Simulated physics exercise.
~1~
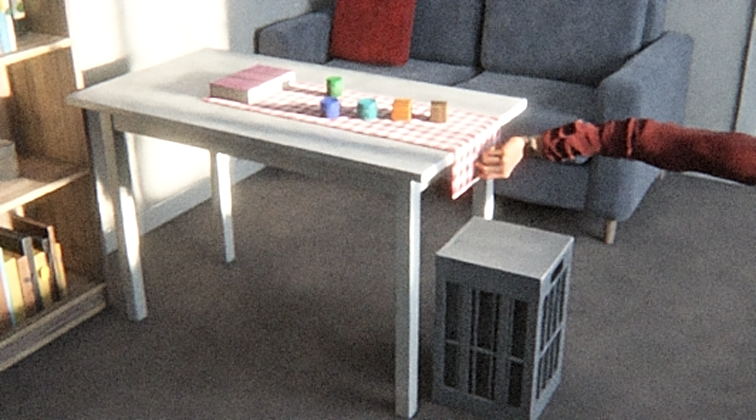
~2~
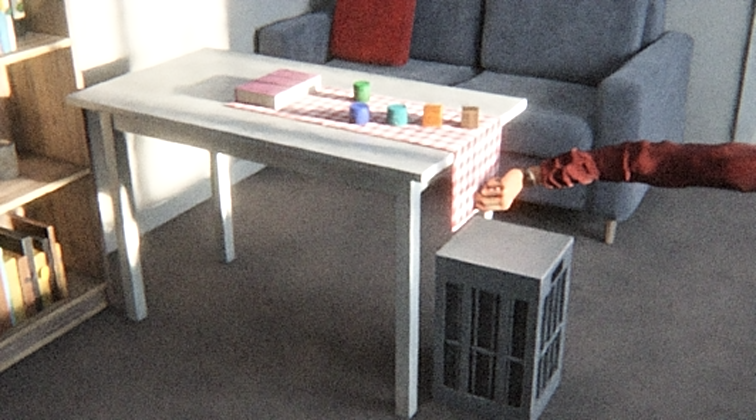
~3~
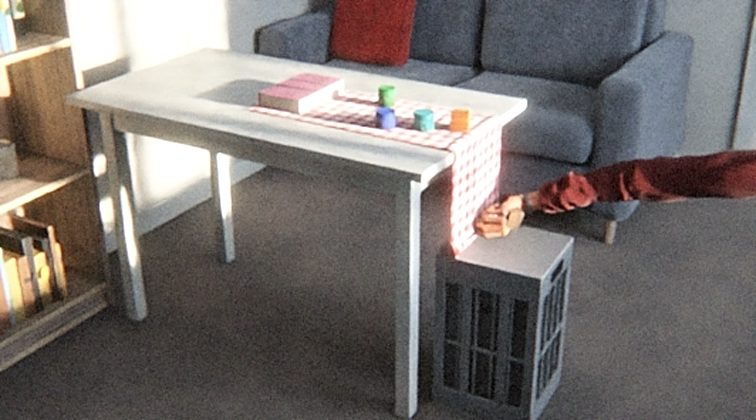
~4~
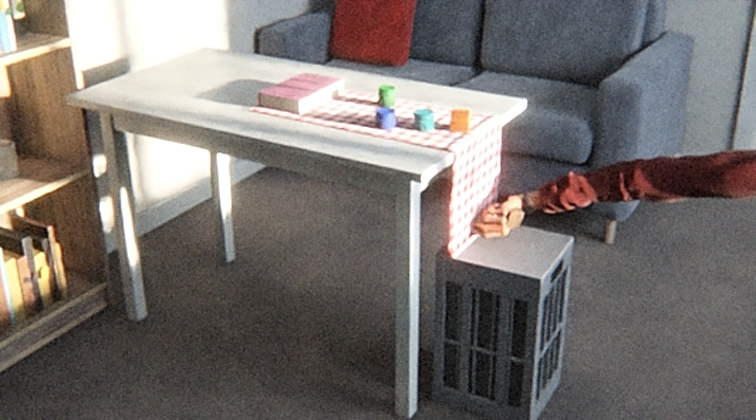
Living room, a hand pulling a checked runner down over a table's end, its cubes and book sliding right, brown cube gone.
